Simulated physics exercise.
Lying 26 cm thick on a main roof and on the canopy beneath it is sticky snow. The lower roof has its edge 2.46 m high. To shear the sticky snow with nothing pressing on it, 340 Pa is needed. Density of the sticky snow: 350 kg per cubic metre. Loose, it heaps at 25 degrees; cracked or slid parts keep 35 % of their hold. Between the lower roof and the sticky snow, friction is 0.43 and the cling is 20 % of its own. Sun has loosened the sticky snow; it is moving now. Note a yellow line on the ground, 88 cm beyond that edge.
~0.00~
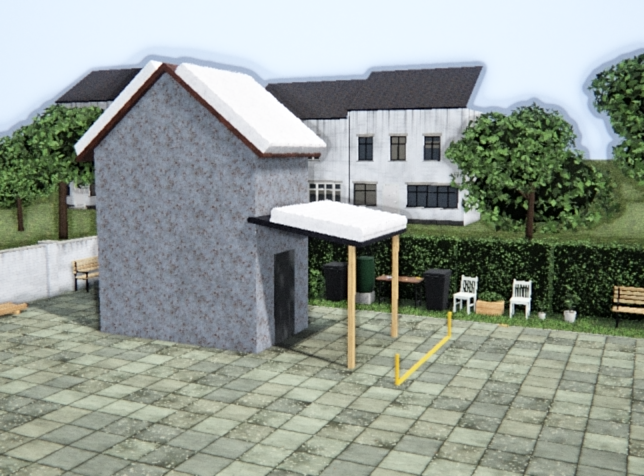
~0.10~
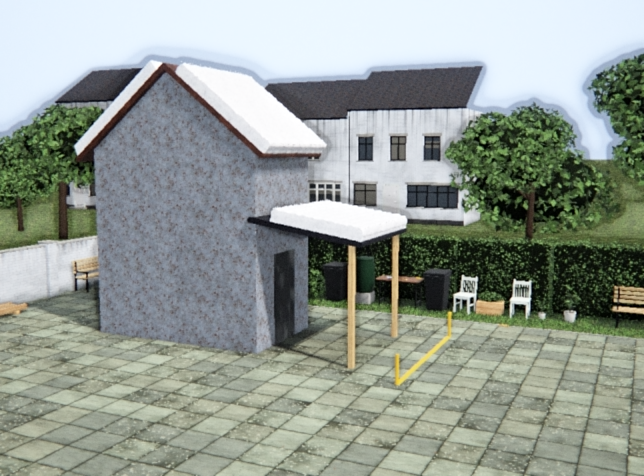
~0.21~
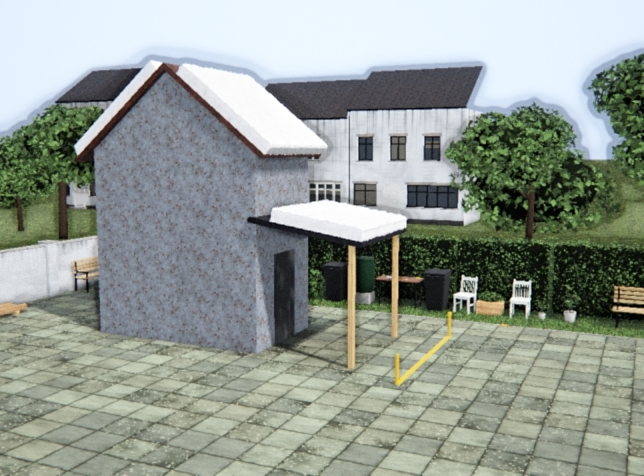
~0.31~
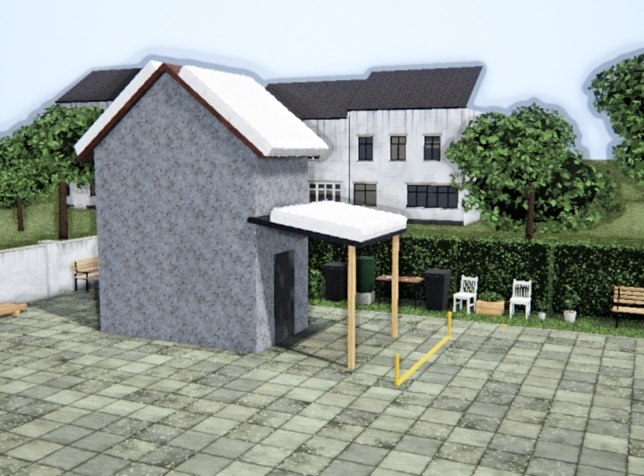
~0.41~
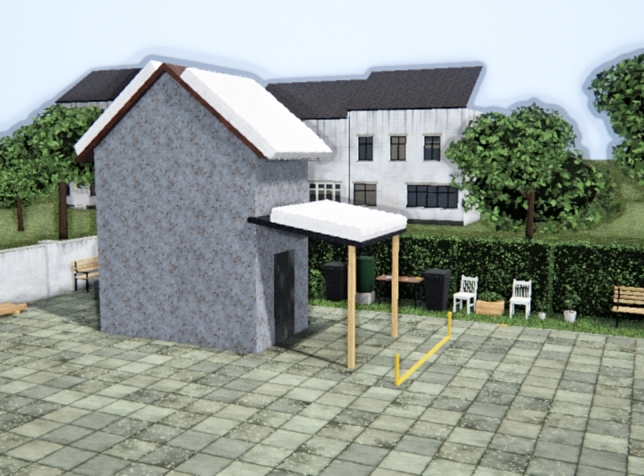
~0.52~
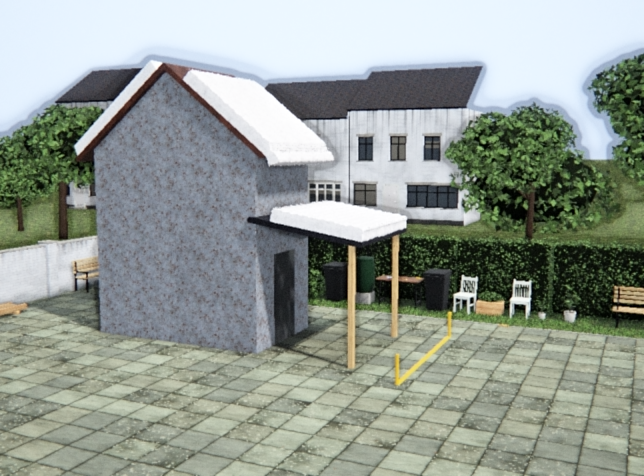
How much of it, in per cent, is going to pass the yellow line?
I would say 22 percent.
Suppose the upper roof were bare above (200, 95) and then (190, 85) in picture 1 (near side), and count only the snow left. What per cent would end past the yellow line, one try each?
7 %, then 12 %.
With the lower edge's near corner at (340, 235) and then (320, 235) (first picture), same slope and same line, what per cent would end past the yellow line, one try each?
First about 35 per cent, second about 35 per cent.
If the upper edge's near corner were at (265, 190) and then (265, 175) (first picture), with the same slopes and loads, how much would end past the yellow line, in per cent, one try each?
Roughly 0 per cent first and 10 per cent second.
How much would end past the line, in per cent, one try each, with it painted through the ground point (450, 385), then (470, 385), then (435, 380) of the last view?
Respectively 9, 5 and 12 percent would end past it.
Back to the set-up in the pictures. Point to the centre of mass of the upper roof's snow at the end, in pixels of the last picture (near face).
Centre: Approx. (357, 276) px, near face.
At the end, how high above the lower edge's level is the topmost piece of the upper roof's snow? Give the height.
I'd put it at around 0.7 m up.
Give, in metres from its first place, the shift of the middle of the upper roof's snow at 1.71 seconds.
It is around 2.6 m from where it started.
After 1.06 s, none is below the lower edge and 0 % is past the line.
After 1.71 s, none is below the lower edge and 0 % is past the line.
After 2.35 s, 13 % is below the lower edge and 0 % is past the line.
After 3.00 s, 37 % is below the lower edge and 20 % is past the line.
After 4.30 s, at the end, 37 % is below the lower edge and 22 % is past the line.
